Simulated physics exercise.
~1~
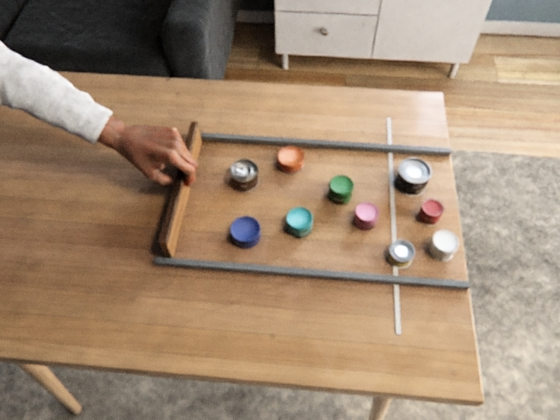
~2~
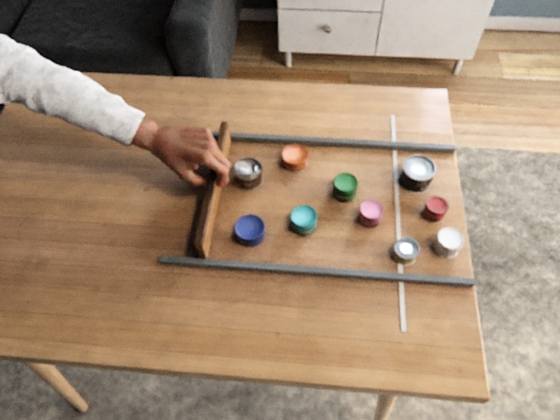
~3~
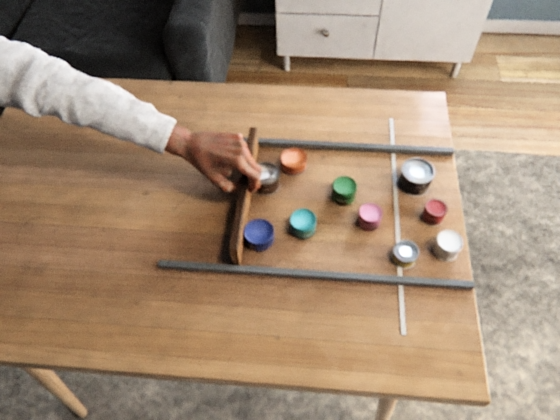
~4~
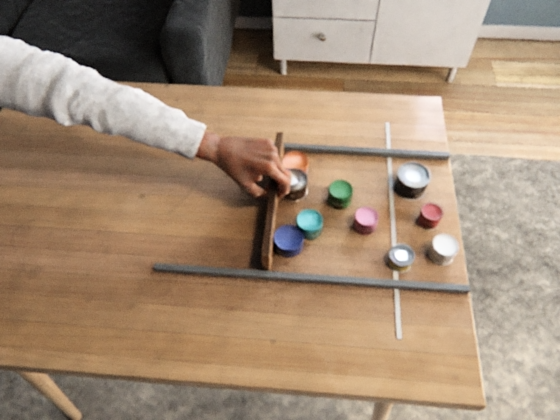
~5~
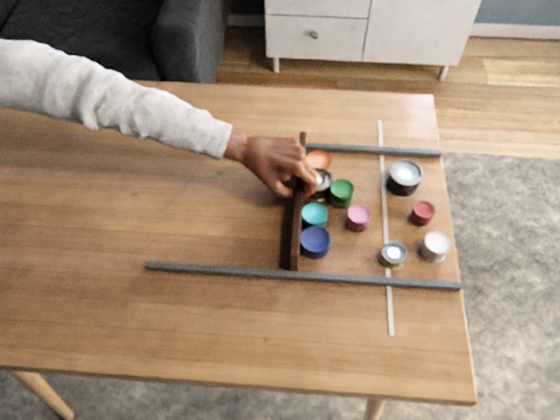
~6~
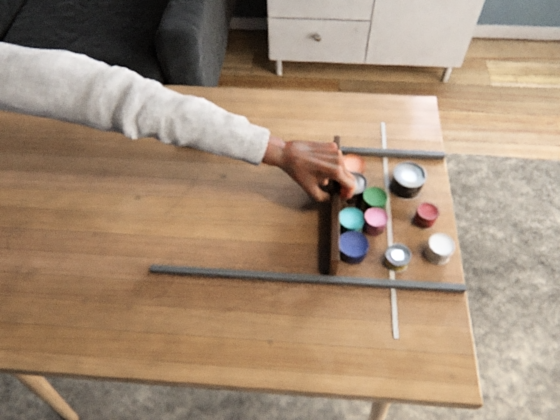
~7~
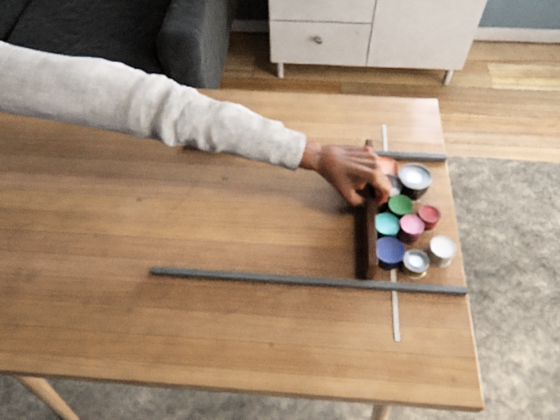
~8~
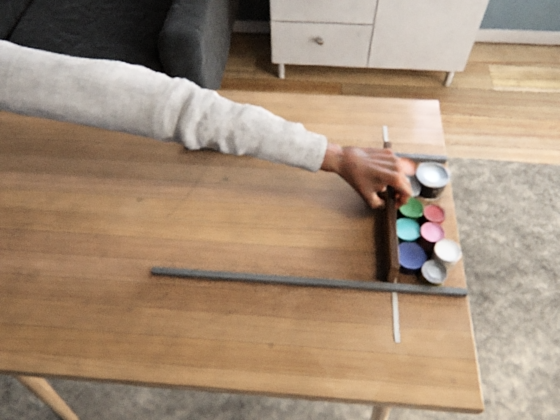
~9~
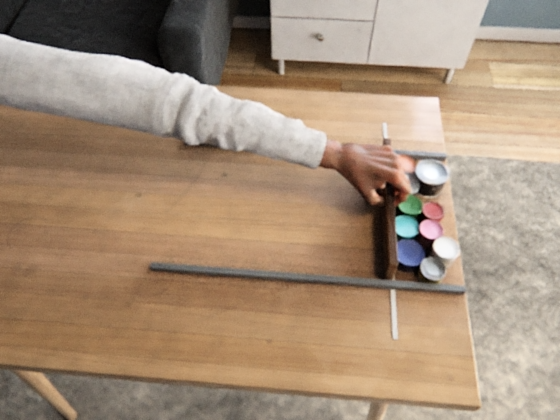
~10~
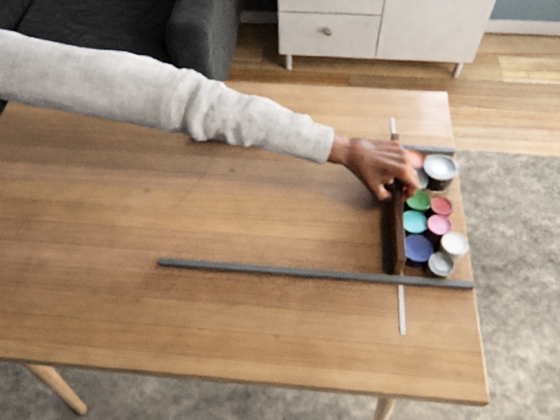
A hand slides a wooden board right, sweeping small colourful tubs together near the table's edge.
